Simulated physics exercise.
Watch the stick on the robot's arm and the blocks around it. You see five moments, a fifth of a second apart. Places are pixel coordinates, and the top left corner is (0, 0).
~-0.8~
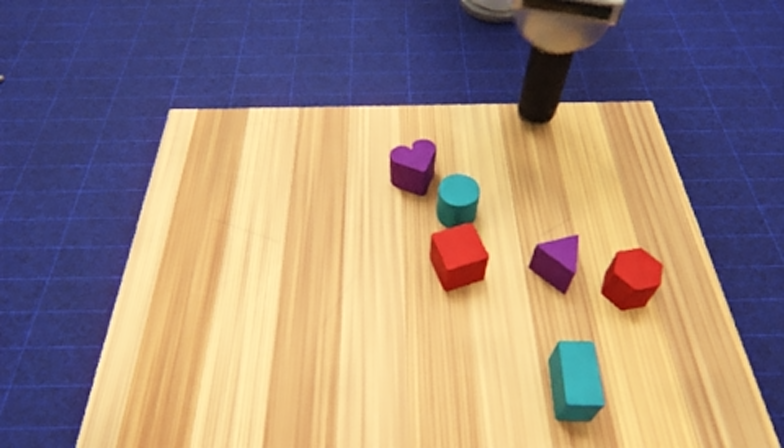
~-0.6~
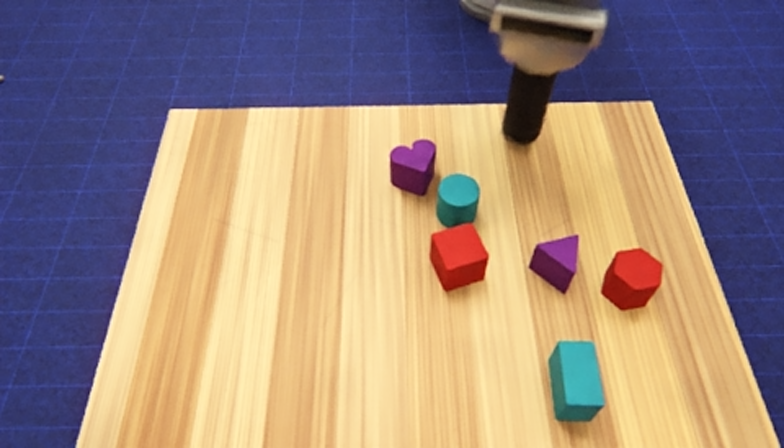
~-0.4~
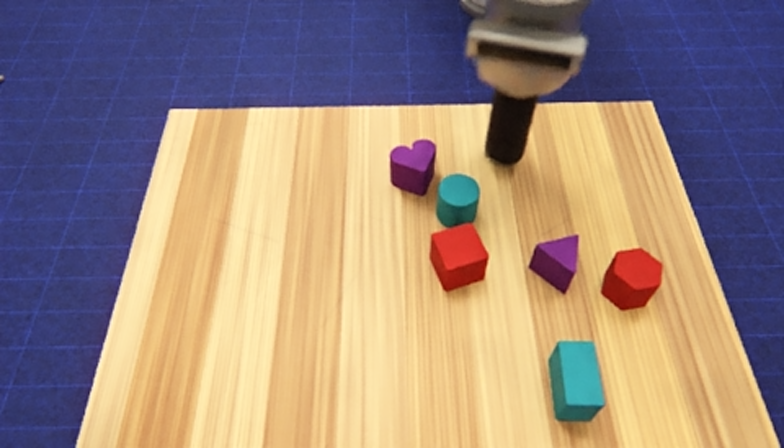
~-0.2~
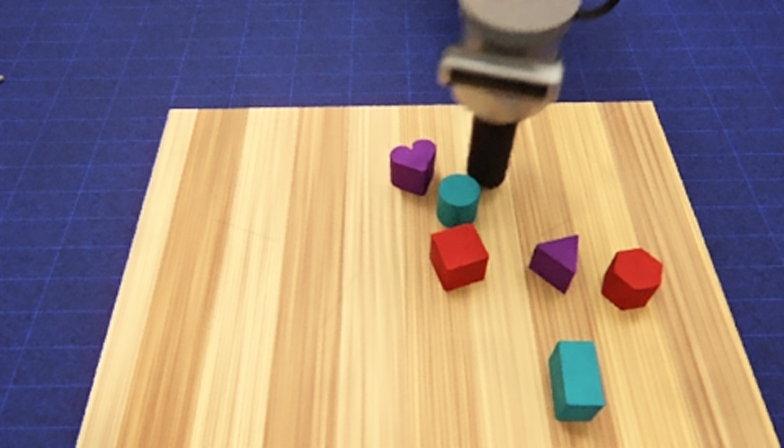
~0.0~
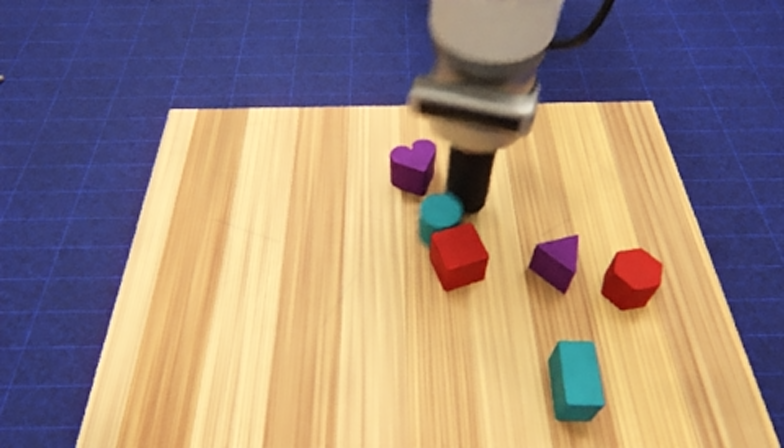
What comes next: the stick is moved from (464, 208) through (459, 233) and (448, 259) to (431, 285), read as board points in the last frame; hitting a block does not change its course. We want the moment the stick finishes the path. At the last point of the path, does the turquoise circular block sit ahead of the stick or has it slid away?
By the time the path ends, the turquoise circular block has slid off to the side or behind.
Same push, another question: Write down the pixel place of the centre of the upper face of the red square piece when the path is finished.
I think it will end close to (448, 312).
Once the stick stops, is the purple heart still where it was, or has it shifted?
By the time the path is finished, it has hardly shifted at all.
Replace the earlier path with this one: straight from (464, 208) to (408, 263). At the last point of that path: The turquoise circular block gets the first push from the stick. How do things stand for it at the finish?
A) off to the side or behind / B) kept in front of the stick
B (kept in front of the stick)
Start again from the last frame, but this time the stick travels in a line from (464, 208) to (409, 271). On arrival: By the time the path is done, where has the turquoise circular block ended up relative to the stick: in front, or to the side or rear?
The stick still pushes it.
The first path, step by step. Halfway along, stick (455, 239); turquoise circular block (414, 232); red square piece (456, 270), turned 15° anticlockwise.
At the end, stick (432, 277); purple heart not moved; turquoise circular block (392, 244); red square piece (448, 312), turned 45° anticlockwise.
